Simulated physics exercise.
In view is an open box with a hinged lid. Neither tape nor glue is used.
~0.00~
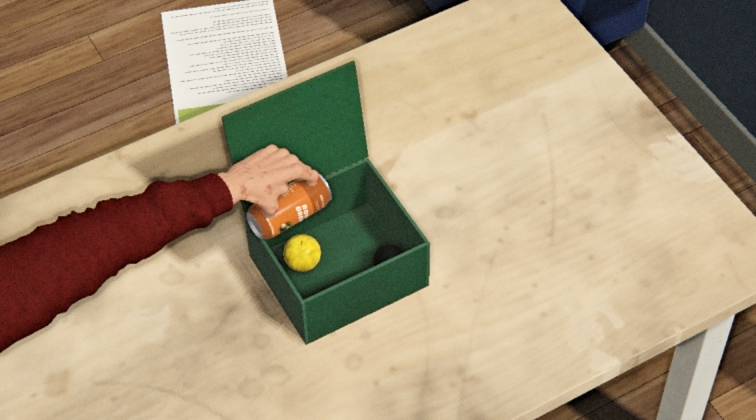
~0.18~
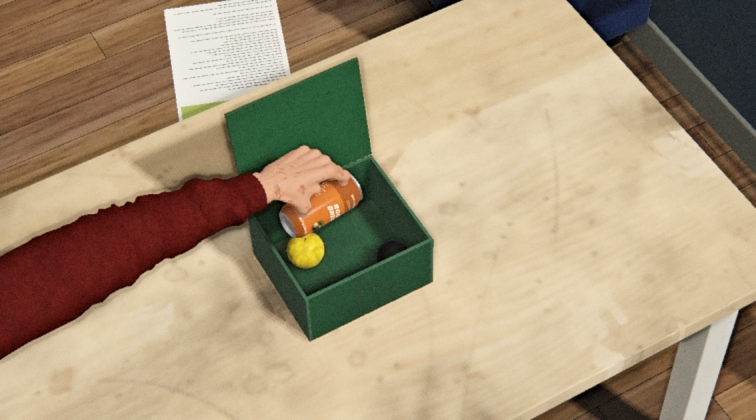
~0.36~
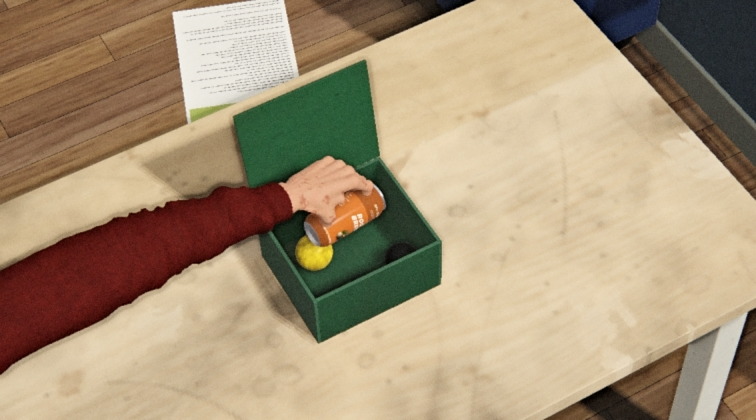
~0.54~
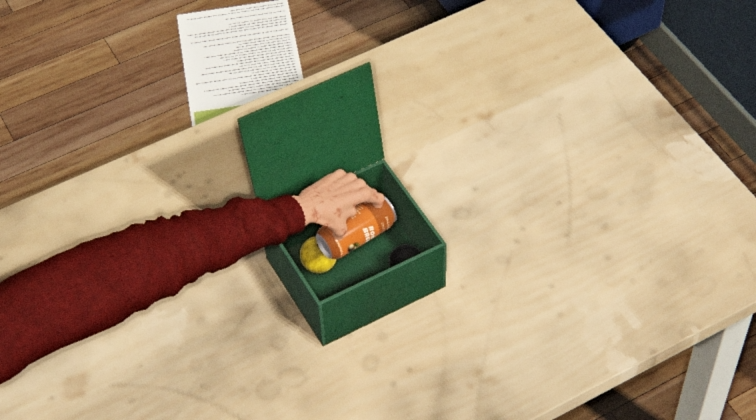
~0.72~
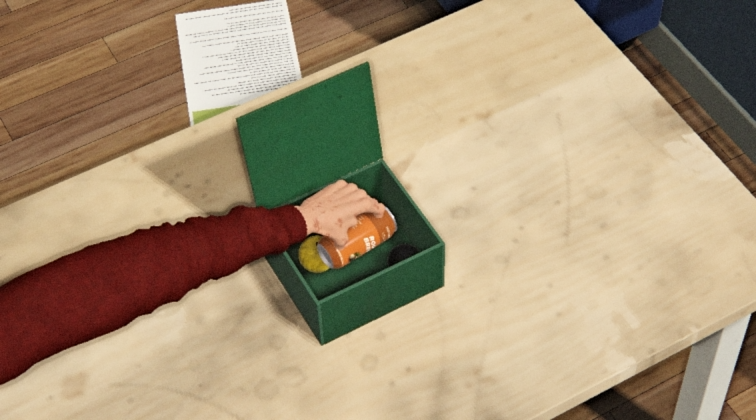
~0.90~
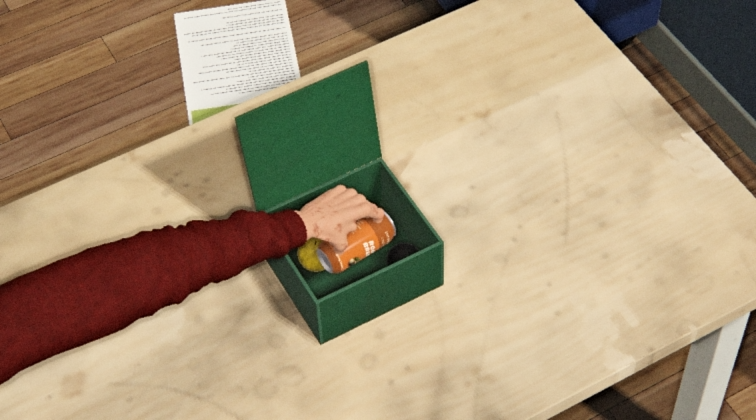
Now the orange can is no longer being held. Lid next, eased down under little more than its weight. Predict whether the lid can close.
Prediction: The lid closes.
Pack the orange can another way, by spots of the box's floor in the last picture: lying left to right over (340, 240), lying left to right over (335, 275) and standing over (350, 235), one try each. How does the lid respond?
Going in order, the lid comes down all the way, then comes down all the way, then is left partly open.
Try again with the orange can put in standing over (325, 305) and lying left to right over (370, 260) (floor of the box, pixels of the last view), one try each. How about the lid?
Try 1: Lid not shut; try 2: Lid shut.
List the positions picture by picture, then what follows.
In the first frame, still above its spot; orange can (289, 206).
In the second frame, still above its spot; orange can (321, 205).
In the third frame, still above its spot; orange can (344, 215).
In the fourth frame, still above its spot; orange can (356, 227).
In the fifth frame, still above its spot; orange can (357, 237).
In the sixth frame, put in, still held; orange can (356, 242).
After 1.80 s, lid starting down; orange can shifted about its own width near (350, 255); black lemon shifted a little.
After 2.50 s, lid 59° above the rim; orange can shifted about its own width near (347, 253); yellow apple shifted a little; black lemon shifted a little.
After 3.00 s, lid 19° above the rim; orange can shifted about its own width near (345, 252); yellow apple shifted a little; black lemon shifted a little.
In the end (3.8 s), lid shut; moved from the start, orange can; the other 2 unmoved. At the end, from the last picture's camera, orange can near (345, 252).
